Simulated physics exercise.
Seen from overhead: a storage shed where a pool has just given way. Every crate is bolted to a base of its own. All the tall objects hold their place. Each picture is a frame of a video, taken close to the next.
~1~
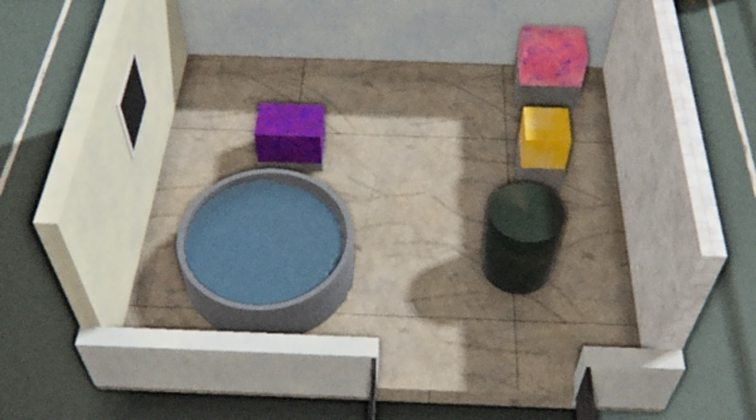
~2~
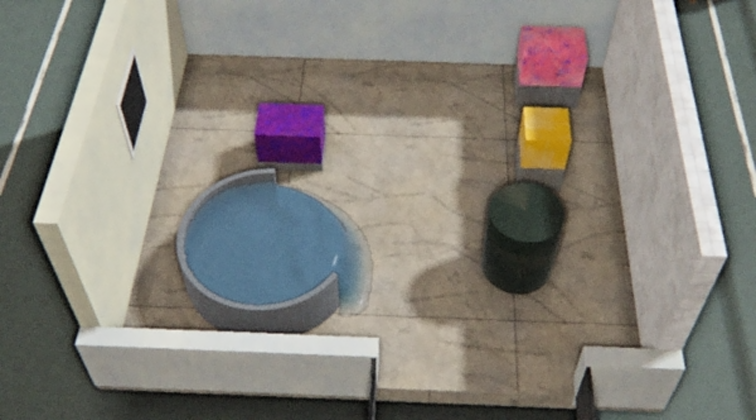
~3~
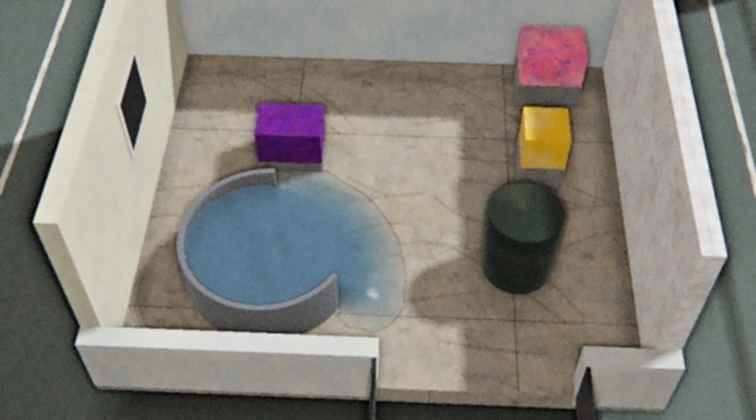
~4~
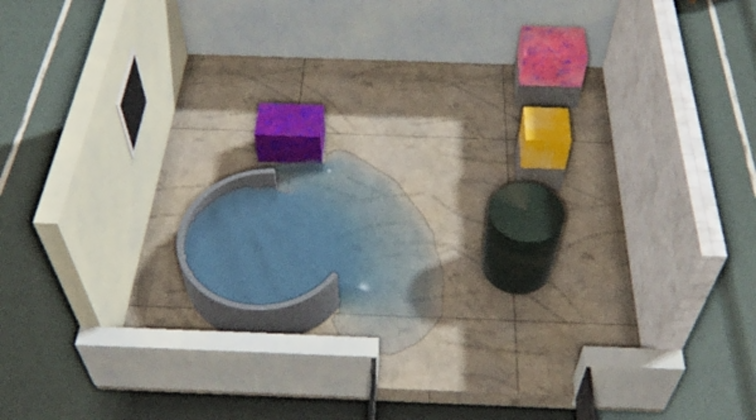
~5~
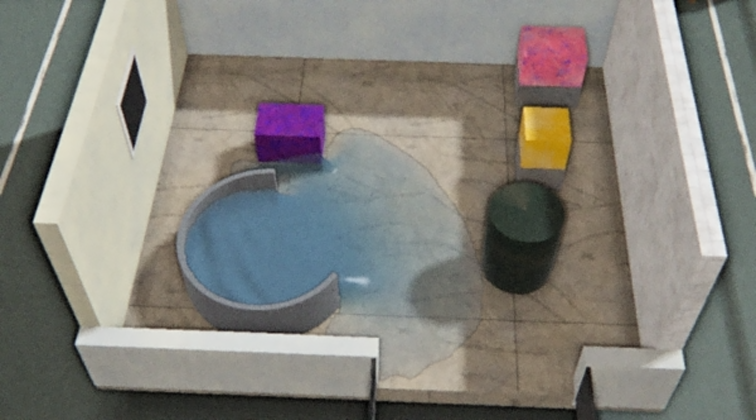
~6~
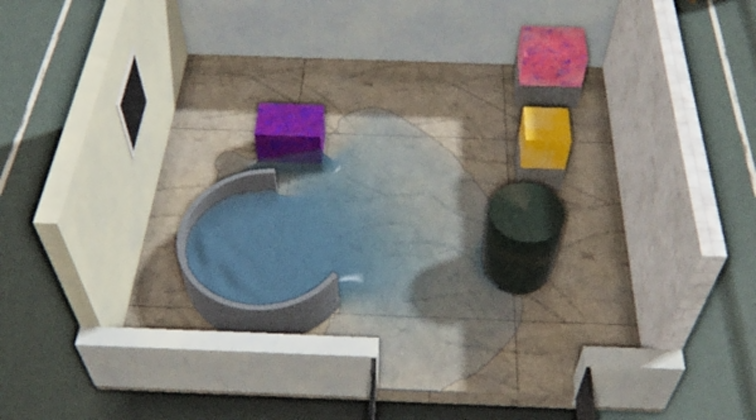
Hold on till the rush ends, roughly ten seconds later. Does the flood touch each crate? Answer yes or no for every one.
Purple crate: Yes; pink crate: No; yellow crate: No.
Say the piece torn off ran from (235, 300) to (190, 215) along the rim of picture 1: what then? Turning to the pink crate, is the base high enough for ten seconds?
Pink crate: Not reached.
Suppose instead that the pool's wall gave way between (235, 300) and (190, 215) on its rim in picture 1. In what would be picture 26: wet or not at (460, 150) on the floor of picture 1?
At that spot: Parched.
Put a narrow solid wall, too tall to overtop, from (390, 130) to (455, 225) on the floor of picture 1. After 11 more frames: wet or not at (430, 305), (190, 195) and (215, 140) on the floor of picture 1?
The first point comes out inundated, the next inundated, the last unwetted.
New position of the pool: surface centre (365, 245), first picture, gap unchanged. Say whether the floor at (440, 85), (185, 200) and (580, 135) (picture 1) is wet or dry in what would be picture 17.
Results in order - swamped, left untouched, swamped.
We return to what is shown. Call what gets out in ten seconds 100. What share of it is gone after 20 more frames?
Something close to 25 percent by that point.
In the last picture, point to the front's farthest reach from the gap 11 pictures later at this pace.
Close to (592, 70), I think.
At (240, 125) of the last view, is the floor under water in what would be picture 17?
That spot: Waterless.
A moment on, water covers 60 % of the floor; the purple crate water round its plinth, the pink crate water round its plinth, the yellow crate water round its plinth.
Next, water covers 65 % of the floor; the purple crate water round its plinth, the pink crate water round its plinth, the yellow crate water round its plinth.
Then, water covers 70 % of the floor; the purple crate water round its plinth, the pink crate water round its plinth, the yellow crate water round its plinth.
Later, water covers 90 % of the floor; the purple crate water round its plinth, the pink crate water round its plinth, the yellow crate water round its plinth.
In the end, water covers 100 % of the floor; the purple crate was topped, the pink crate stayed above the water, the yellow crate stayed above the water.
